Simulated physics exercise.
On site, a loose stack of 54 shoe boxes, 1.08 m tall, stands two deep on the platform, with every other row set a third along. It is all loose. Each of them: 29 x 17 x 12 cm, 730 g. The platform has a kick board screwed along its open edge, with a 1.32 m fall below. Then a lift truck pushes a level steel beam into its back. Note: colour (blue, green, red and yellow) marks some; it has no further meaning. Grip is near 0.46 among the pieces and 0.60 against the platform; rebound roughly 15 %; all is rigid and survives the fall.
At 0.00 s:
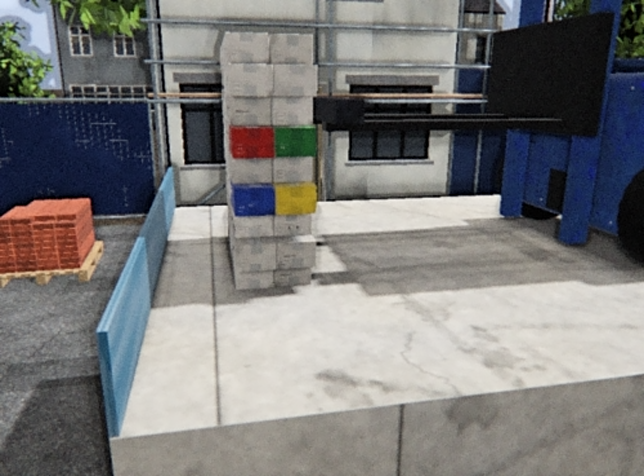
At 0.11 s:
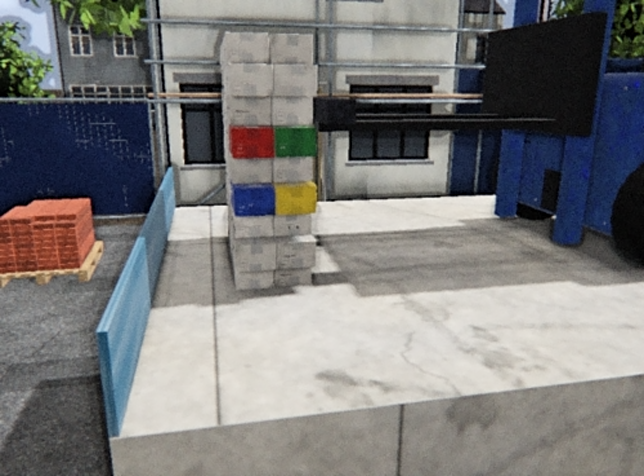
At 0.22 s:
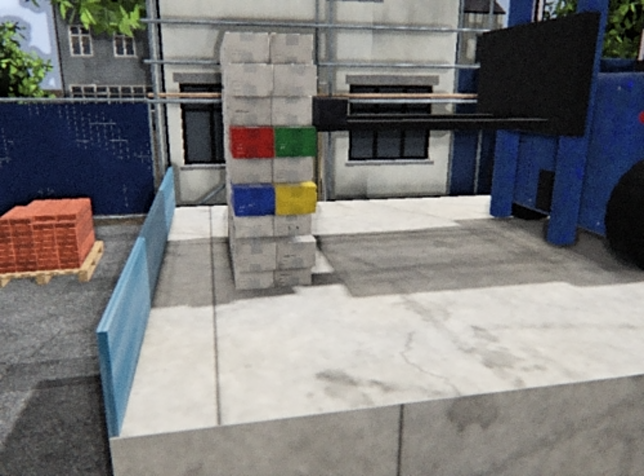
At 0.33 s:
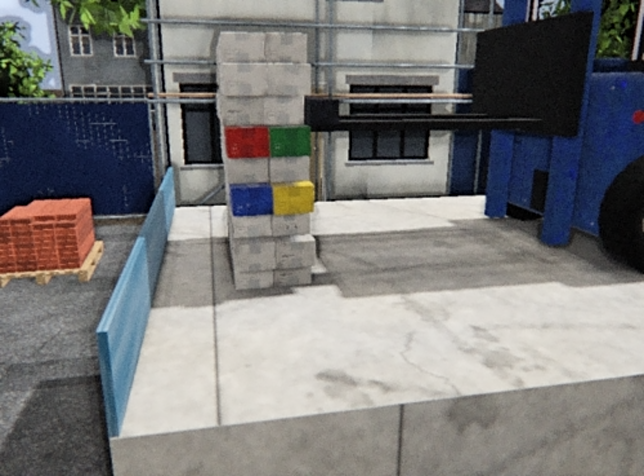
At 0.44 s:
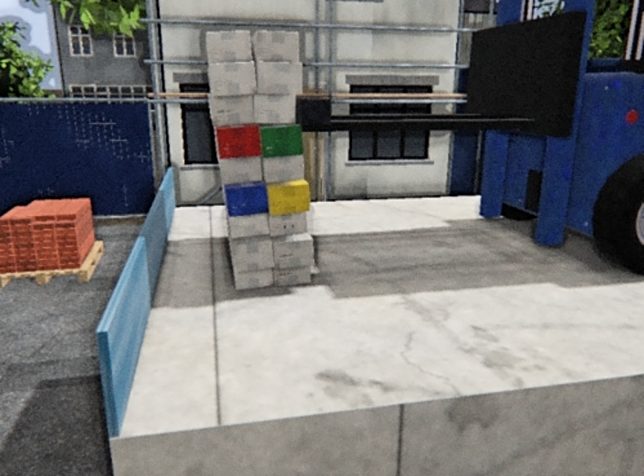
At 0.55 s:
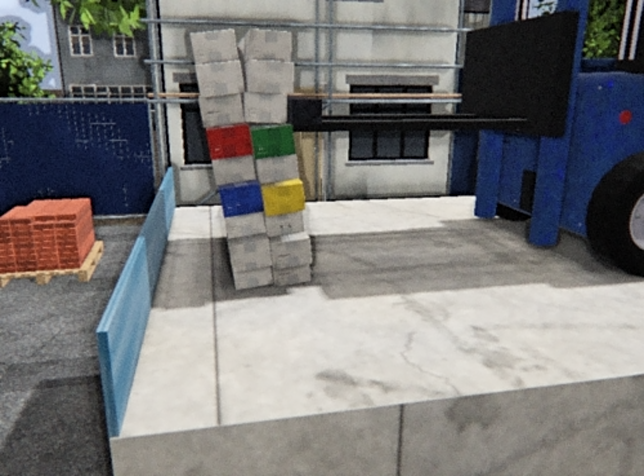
A blue forklift-like machine with a black plate and dark forks moves left across a pale platform in a yard, seen from a fixed, slightly raised view before a scaffolded building. Red and green boxes sit above blue and yellow ones in a tall grey stack, right of a light-blue board and orange-red bricks. The forks meet the stack's upper part and push it leftward, its rows shifting and leaning left.
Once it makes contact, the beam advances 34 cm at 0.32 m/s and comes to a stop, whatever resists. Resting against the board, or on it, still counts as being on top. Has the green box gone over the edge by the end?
No.
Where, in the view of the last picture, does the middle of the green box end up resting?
I'd put it somewhere near (187, 182).
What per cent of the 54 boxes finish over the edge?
Roughly 45 percent.
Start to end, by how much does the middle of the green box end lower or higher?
Lower, by roughly 16 cm.
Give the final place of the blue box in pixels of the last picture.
I'd point at about (171, 220).
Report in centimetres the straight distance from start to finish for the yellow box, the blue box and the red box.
The yellow one ends around 35 cm from its start, the blue one around 35 cm and the red one around 225 cm.
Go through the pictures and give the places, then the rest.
In the first frame (pixels give the middle of a visible side), beam (348, 112) 7 cm from the stack; green box (296, 143); blue box (255, 202); red box (253, 143); none has stirred.
In the second frame, beam (339, 112) 35 mm from the stack; green box (296, 143).
In the third frame, beam (331, 112) 1 mm in; green box (296, 143).
In the fourth frame, beam (322, 112) 35 mm in; green box (291, 142) 25 mm from its place; red box (248, 143) 20 mm from its place; movement in 33 of them.
In the fifth frame, beam (314, 112) 7 cm in; green box (282, 142) 4° from how it stood; red box (240, 142) 4° from how it stood; movement in 54 of them.
In the sixth frame, beam (305, 112) 11 cm in; green box (274, 142) 6° from how it stood; red box (230, 143) 7° from how it stood; blue box (242, 201) 7° from how it stood; movement in 54 of them.
After 1.08 s, none of the 54 boxes over the edge, 54 disturbed; green box 19° from how it stood; red box 31° from how it stood, 53 mm lower.
After 1.58 s, 12 of the 54 boxes over the edge; green box 46° from how it stood, 16 cm lower; red box on its side.
In the end (2.8 s), 25 of the 54 boxes over the edge; green box 46° from how it stood, 17 cm lower; red box upside down; yellow box 48° from how it stood, 13 cm lower. From the last view, middles, green box near (187, 182).
